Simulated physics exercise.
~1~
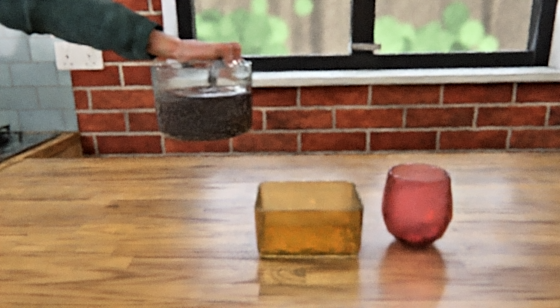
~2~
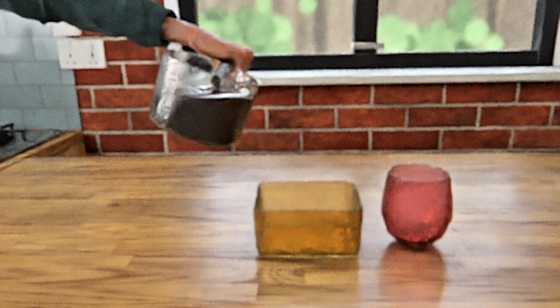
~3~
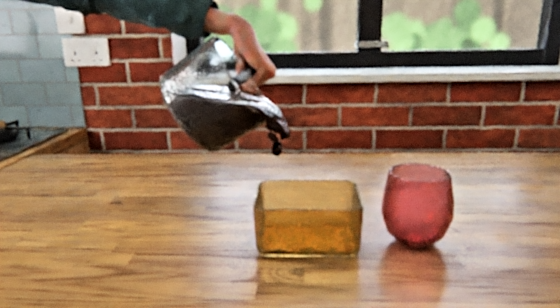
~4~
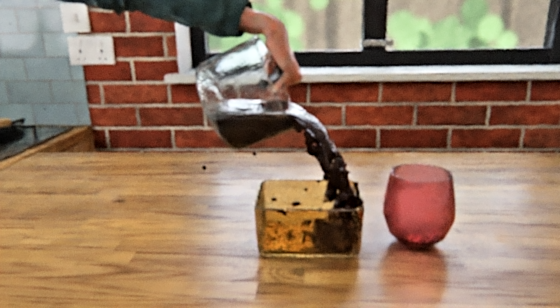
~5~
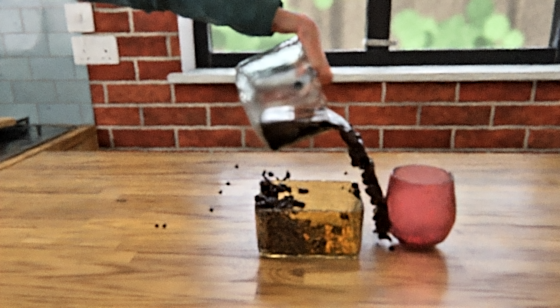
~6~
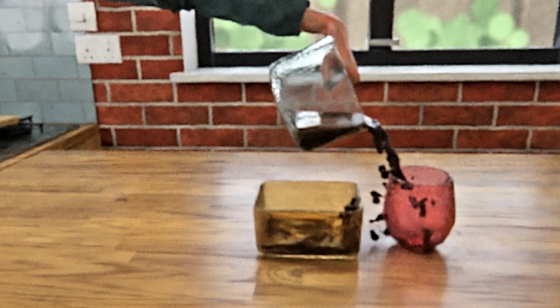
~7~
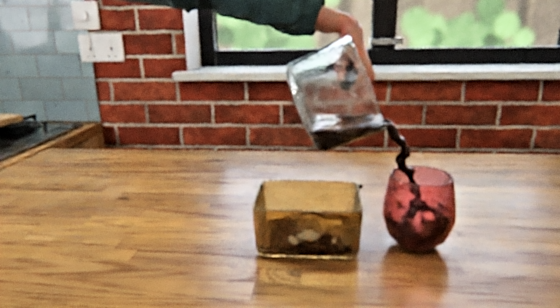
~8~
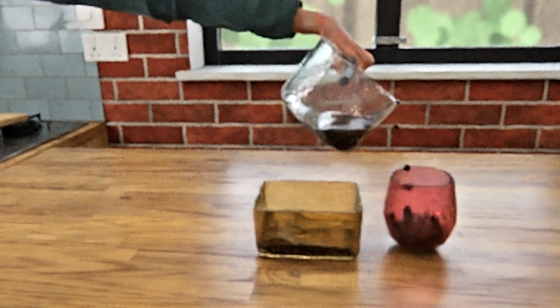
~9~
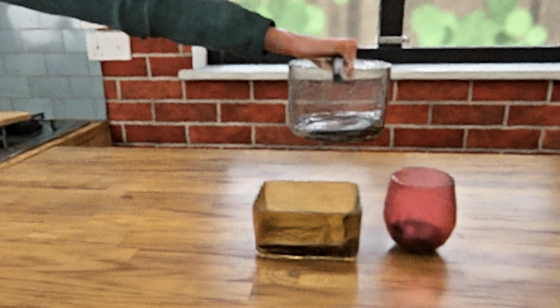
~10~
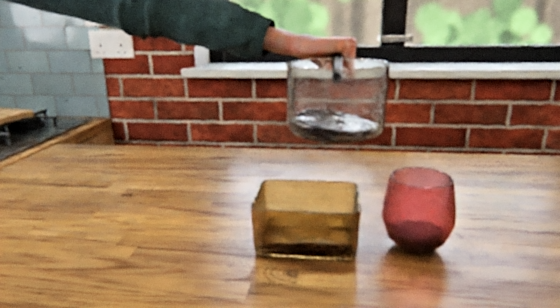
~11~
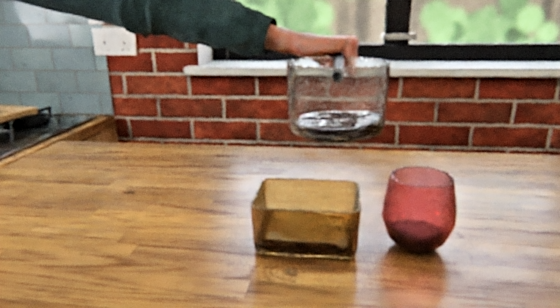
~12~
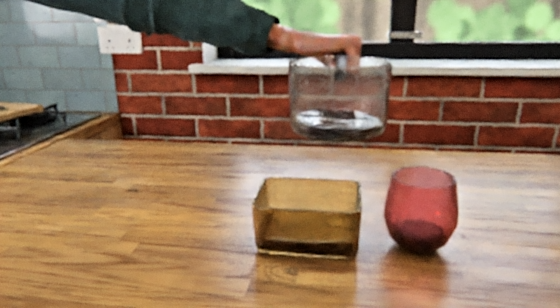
Hand tipping a small glass pot rightwards, pouring dark coffee into an amber tub then a red stemless glass, before levelling it.
